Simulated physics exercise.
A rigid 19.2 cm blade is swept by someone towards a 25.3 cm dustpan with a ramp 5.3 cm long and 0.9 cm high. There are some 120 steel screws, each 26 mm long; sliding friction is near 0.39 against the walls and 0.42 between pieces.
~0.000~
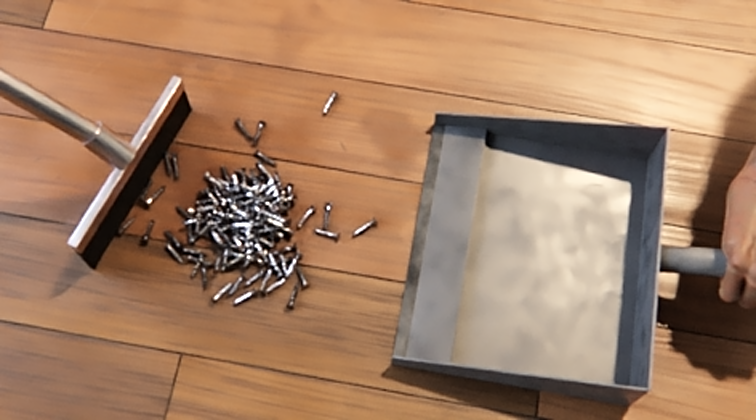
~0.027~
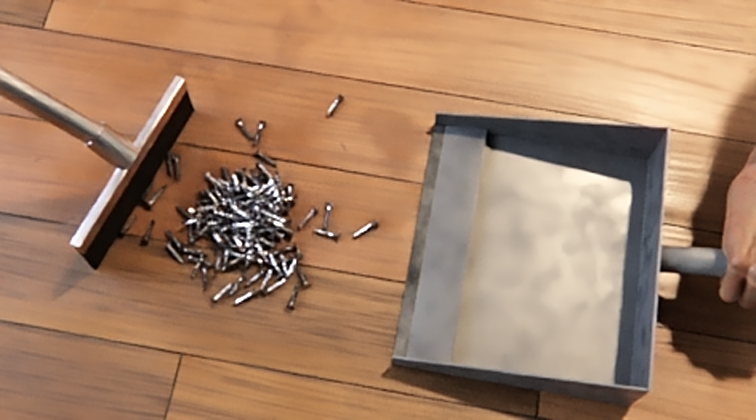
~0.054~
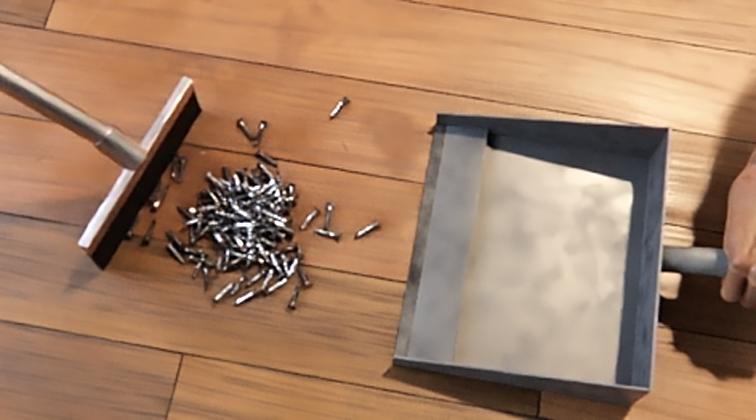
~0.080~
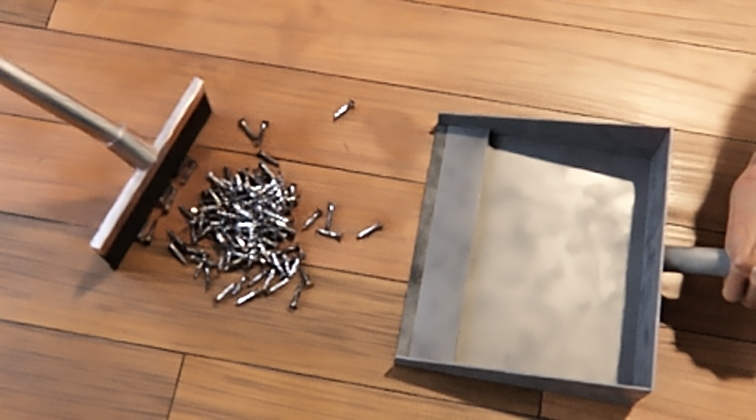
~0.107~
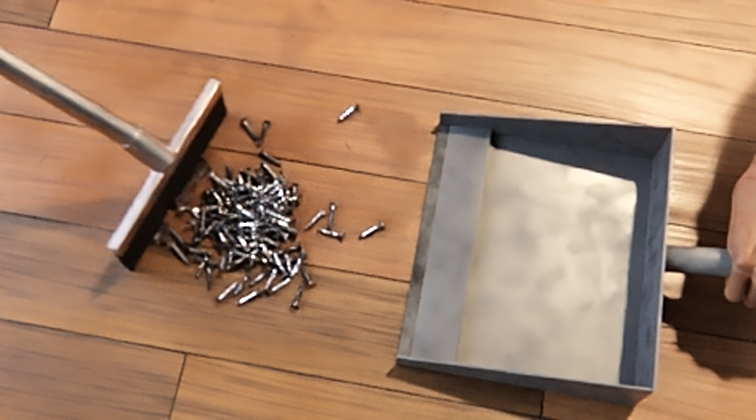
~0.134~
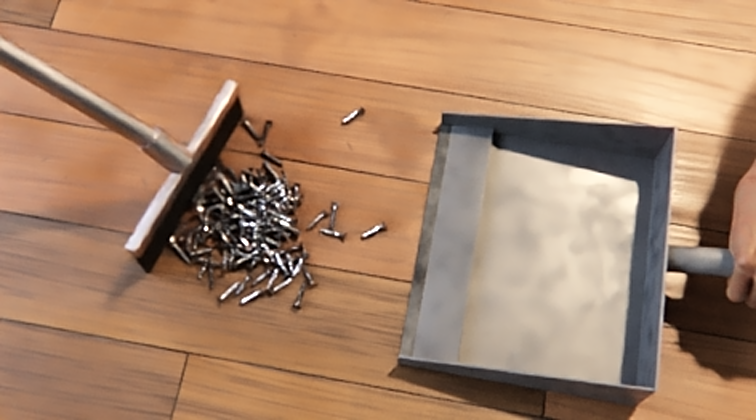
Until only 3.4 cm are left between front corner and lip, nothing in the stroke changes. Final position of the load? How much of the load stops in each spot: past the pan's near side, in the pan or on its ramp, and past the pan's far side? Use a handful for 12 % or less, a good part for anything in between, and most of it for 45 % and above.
My call is past the pan's near side: A handful; in the pan or on its ramp: A handful; past the pan's far side: A handful.
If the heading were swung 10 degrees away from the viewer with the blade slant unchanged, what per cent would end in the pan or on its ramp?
Pan plus ramp: Some 0 %.
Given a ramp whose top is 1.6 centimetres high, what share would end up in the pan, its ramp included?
Near 5 per cent, then.
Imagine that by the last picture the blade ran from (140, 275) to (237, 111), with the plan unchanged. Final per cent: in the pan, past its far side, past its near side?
Pan 15 % / far 0 % / near 10 %.
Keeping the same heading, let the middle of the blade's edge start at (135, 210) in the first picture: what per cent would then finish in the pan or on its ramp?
The pan and its ramp would take some 10 per cent.
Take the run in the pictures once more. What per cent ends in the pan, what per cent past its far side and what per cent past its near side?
Near side 5 %, pan 5 %, far side 0 %.
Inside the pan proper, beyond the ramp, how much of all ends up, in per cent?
Roughly 0 in a hundred.
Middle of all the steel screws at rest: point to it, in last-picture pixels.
Somewhere near (385, 254) in the last picture.
After 0.29 s, middle of the blade 14 cm from the lip; 0 % over the lip, far side 0 %, near side 0 %.
After 0.40 s, middle of the blade 8 cm from the lip; 0 % over the lip, far side 0 %, near side 0 %.
After 0.64 s, middle of the blade 6 cm from the lip; 5 % over the lip, far side 0 %, near side 0 %.
By 1.2 s all is still; near side 5 %, pan 5 %, far side 0 %, in front of the lip or behind the blade 95 %.
